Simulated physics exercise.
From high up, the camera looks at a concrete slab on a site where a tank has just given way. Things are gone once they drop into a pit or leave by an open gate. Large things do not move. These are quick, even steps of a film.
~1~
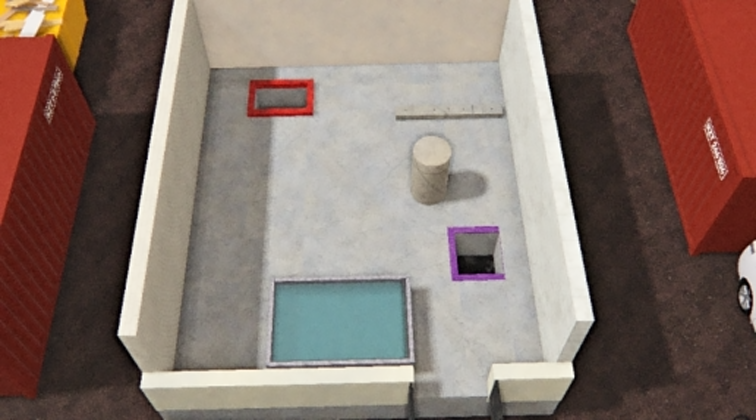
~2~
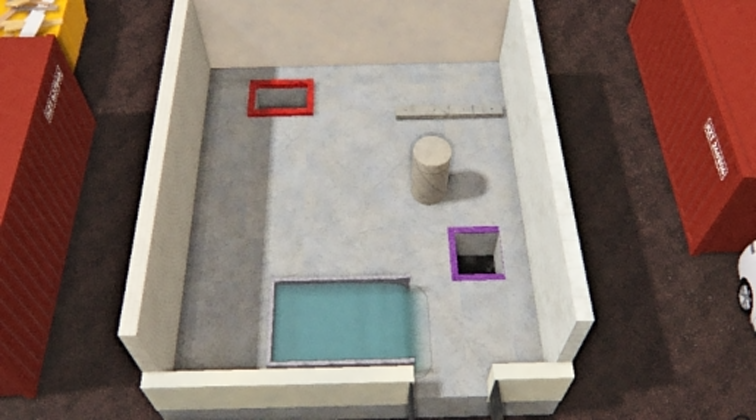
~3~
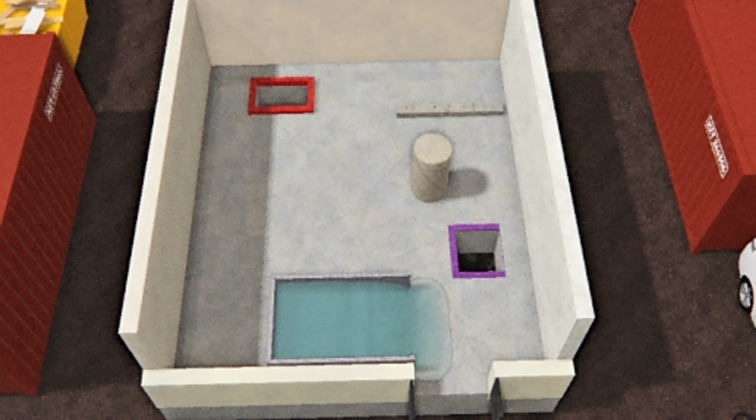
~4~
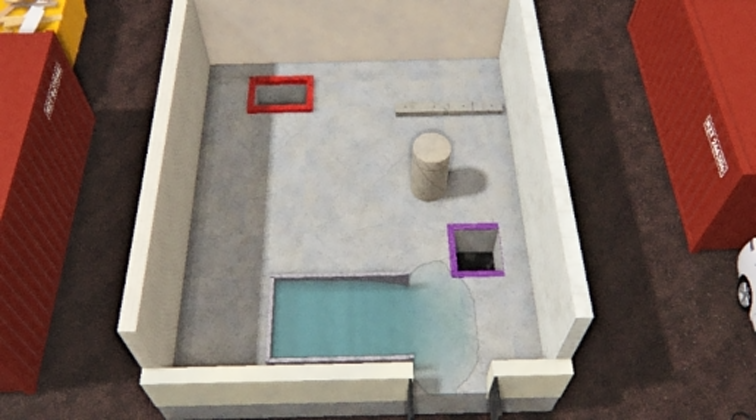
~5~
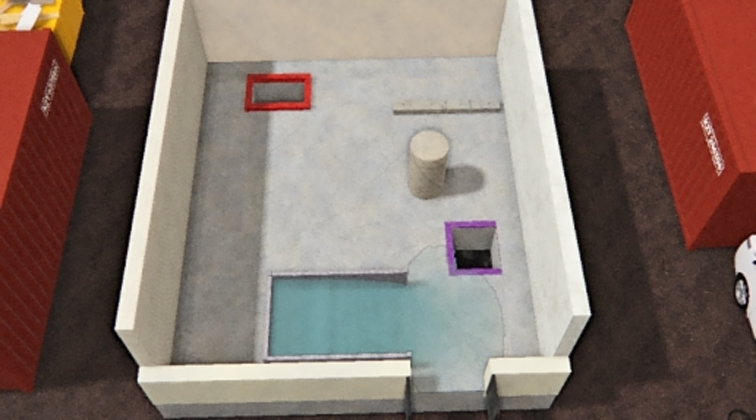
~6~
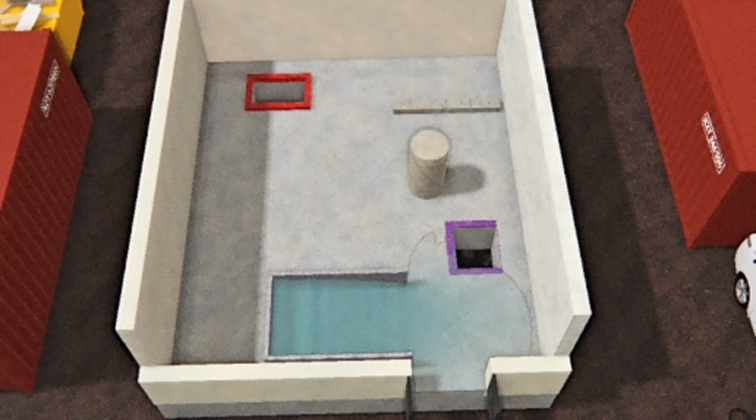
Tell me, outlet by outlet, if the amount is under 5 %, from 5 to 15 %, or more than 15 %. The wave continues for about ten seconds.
Going through them: The gate receives more than 15 %; the red pit receives less than 5 %; the purple pit receives more than 15 %.
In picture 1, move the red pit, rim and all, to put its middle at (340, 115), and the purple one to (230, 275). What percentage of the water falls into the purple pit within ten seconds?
In per cent: Purple 2.
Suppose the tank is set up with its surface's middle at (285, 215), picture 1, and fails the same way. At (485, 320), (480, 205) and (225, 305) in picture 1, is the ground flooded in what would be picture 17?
In order: Inundated, then inundated, then unflooded.
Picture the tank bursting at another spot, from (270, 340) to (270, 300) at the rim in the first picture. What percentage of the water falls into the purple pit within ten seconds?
I'd estimate the purple pit takes around 0 percent.
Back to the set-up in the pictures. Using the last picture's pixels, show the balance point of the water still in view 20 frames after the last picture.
Roughly (428, 309).
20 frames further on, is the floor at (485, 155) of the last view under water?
Submerged.
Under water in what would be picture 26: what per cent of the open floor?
Estimate: Near 20 %.
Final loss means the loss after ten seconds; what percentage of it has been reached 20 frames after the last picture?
Close to 45 per cent.
A moment on, water covers 10 % of the floor; the gate 2 %, the red pit 0 %, the purple pit 2 %.
Next, water covers 15 % of the floor; the gate 4 %, the red pit 0 %, the purple pit 7 %.
Then, water covers 20 % of the floor; the gate 10 %, the red pit 0 %, the purple pit 20 %.
Later, water covers 25 % of the floor; the gate 19 %, the red pit 0 %, the purple pit 34 %.
In the end, water covers 35 % of the floor; the gate 25 %, the red pit 0 %, the purple pit 40 %.
